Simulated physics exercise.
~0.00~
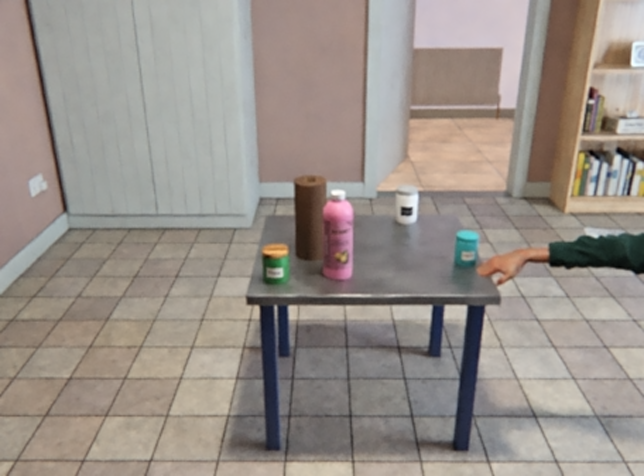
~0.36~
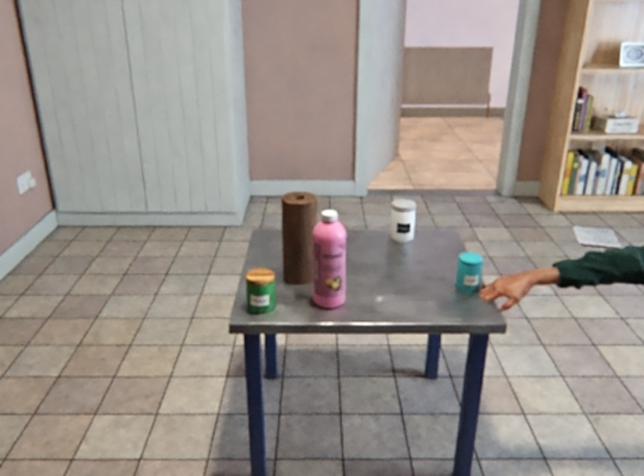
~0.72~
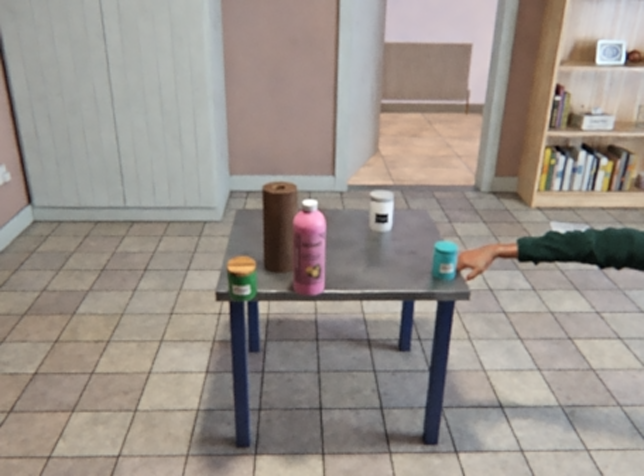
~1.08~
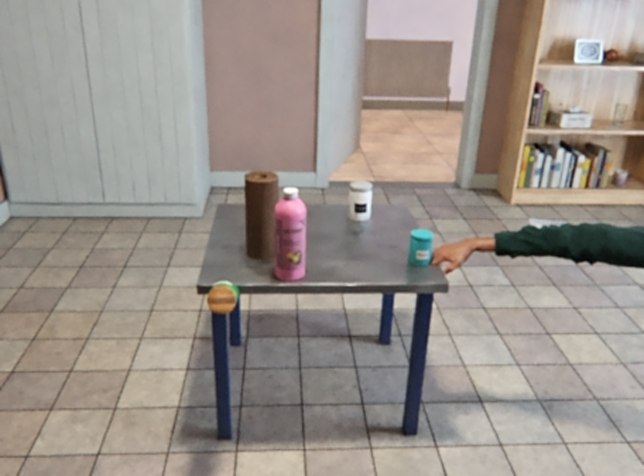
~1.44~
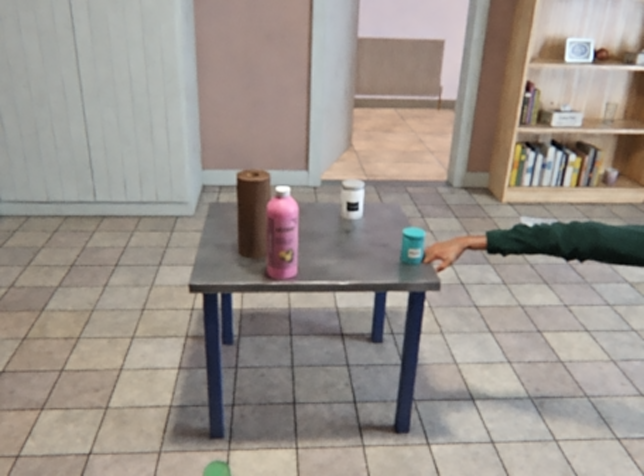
At first, a green jar, a pink bottle, a turquoise jar, a brown roll and a white jar stand on a small grey table with blue legs, while a hand in a dark green sleeve holds its right corner. The table comes towards us, with everything still upright. Then it moves back the other way, and the green jar leans at the front left edge. It tips over the edge onto its side and drops. Finally, the green jar is upside down low in view, while the other four items still stand on the table.
